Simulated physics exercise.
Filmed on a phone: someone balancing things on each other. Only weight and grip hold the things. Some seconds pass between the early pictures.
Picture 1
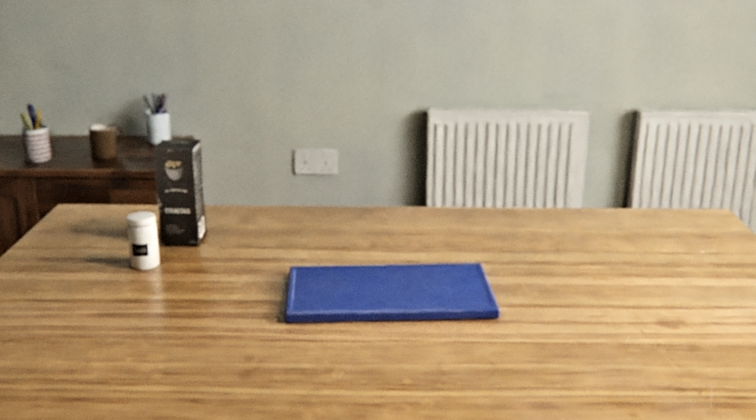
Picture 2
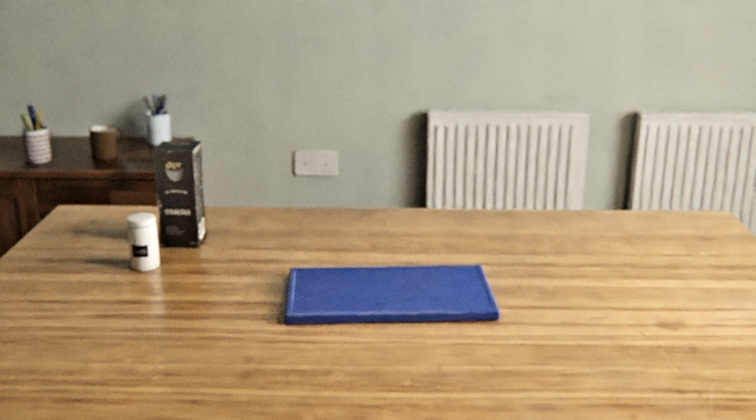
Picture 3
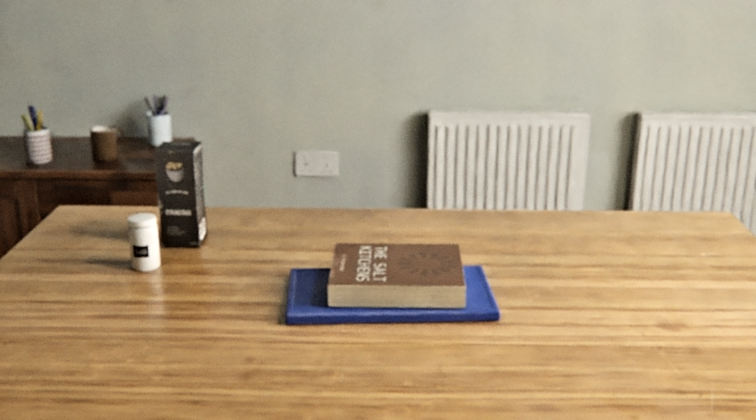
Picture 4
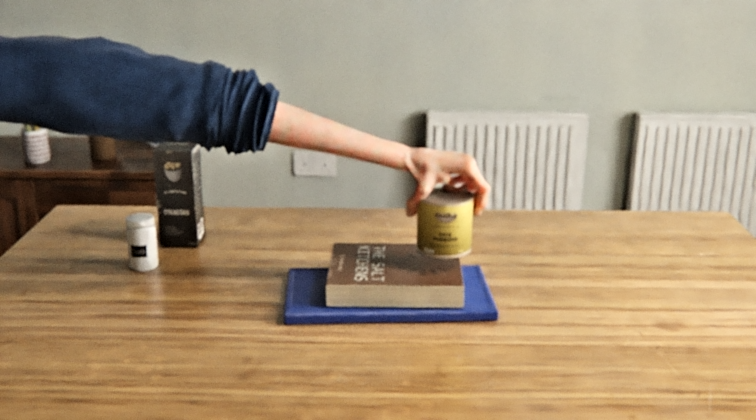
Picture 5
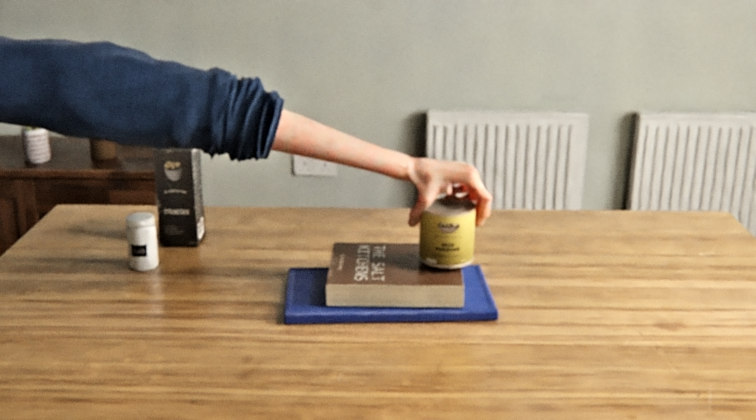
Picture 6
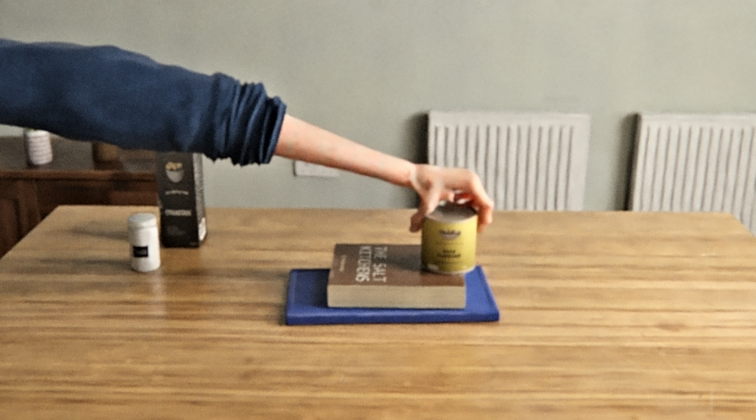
On a wooden table, a hand lowers a yellow pot onto a book on a blue tray.
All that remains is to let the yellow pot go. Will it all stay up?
Here the pile stays up.
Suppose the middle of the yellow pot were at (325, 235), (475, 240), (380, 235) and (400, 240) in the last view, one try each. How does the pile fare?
First try: It gives way; second try: It loses its balance; third try: It holds; fourth try: It holds.
Then, 0.70 s on from there, no change.
Then, 1.60 s on from there, yellow pot resting near (448, 239).
In the end, all 5 unmoved. At the end, from the last picture's camera, yellow pot near (449, 238). The pile holds.
